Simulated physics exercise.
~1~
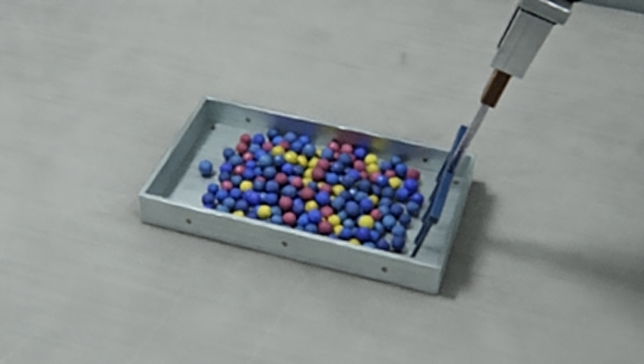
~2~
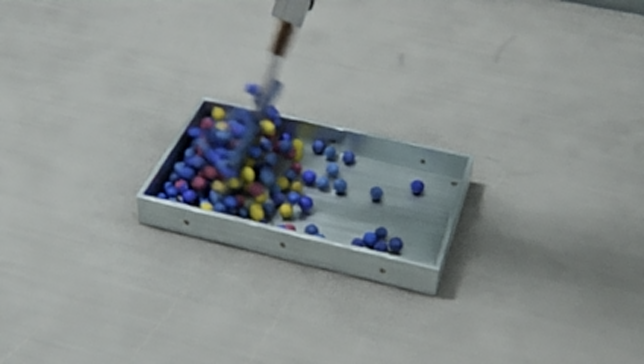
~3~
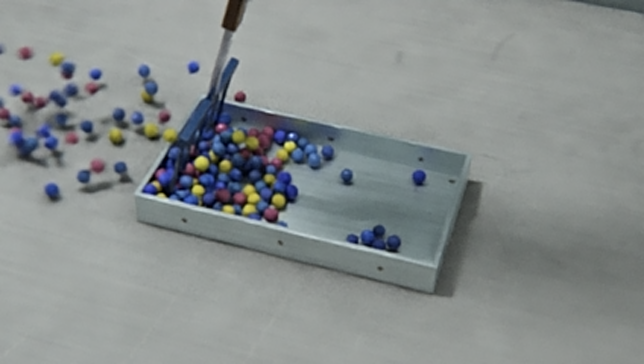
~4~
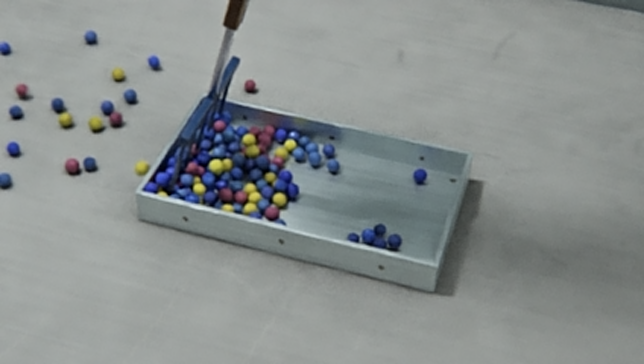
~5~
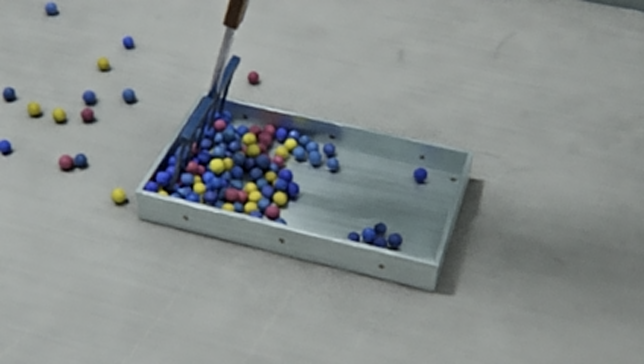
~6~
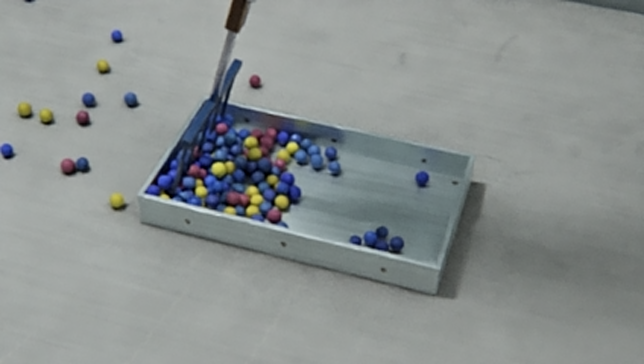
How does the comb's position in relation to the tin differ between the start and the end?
At the start the comb is at the right end of the tin, and at the end it is at the left end, beside the heaped sweets.
